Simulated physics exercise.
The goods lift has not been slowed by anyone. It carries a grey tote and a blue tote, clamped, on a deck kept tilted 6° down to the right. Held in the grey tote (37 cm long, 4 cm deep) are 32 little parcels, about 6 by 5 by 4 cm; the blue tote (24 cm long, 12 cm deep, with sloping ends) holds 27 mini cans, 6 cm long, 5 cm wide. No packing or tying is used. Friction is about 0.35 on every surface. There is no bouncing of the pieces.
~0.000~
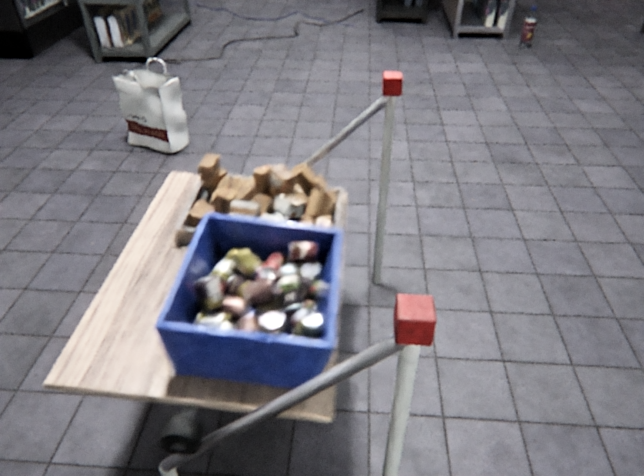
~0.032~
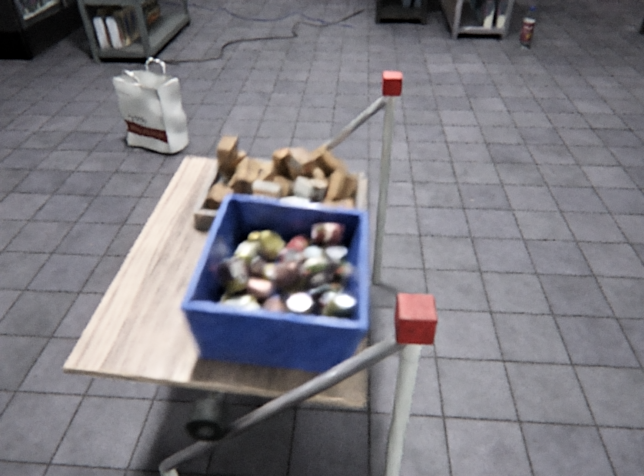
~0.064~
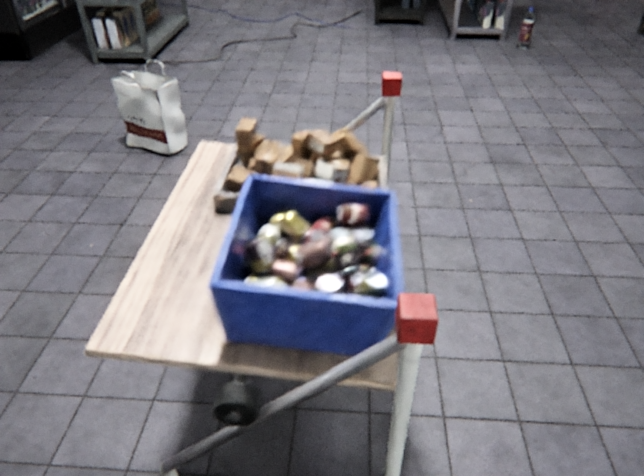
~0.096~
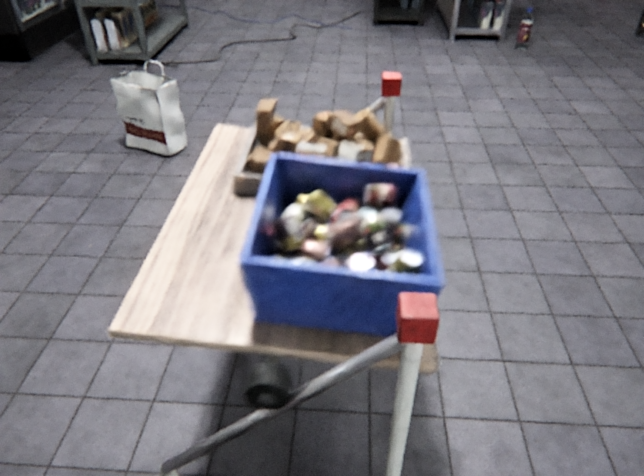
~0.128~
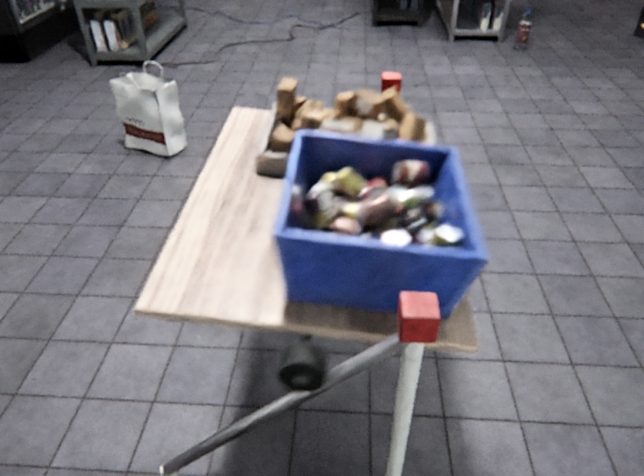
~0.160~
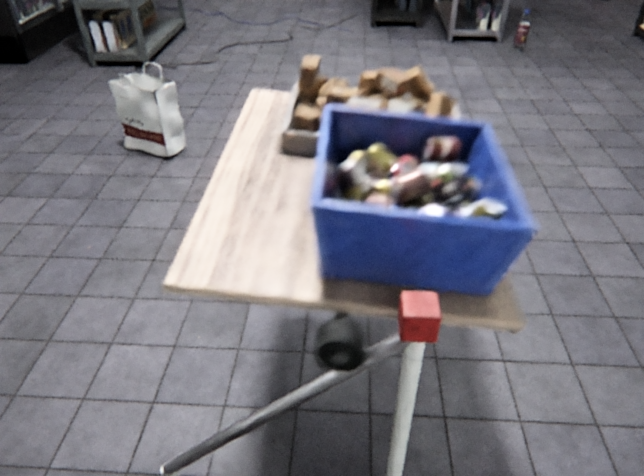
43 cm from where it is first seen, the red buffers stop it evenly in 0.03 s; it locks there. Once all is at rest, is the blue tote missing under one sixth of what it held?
No, it is missing over a sixth.
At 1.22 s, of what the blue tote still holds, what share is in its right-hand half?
Roughly 60%.
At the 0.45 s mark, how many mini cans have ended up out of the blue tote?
Near 8, give or take.
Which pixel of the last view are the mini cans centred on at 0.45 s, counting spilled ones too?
Roughly at (498, 132).
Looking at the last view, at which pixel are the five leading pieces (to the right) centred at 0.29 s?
Their mean place is roughly (539, 47) in the last picture.
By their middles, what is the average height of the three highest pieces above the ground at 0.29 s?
Close to 96 cm up.
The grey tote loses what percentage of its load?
For the grey tote, roughly 95 percent.
After 0.17 s, the buffers are touched.
After 0.29 s, the grey tote is down by 9 of 32 and the blue tote is down by 1 of 27.
After 0.45 s, the grey tote is down by 31 of 32 and the blue tote is down by 7 of 27.
After 0.67 s, the grey tote is down by 31 of 32 and the blue tote is down by 9 of 27.
When it is over (at 1.22 s), the grey tote is down by 31 of 32 and the blue tote is down by 9 of 27. Asked share, 9 of 27, 33 per cent.
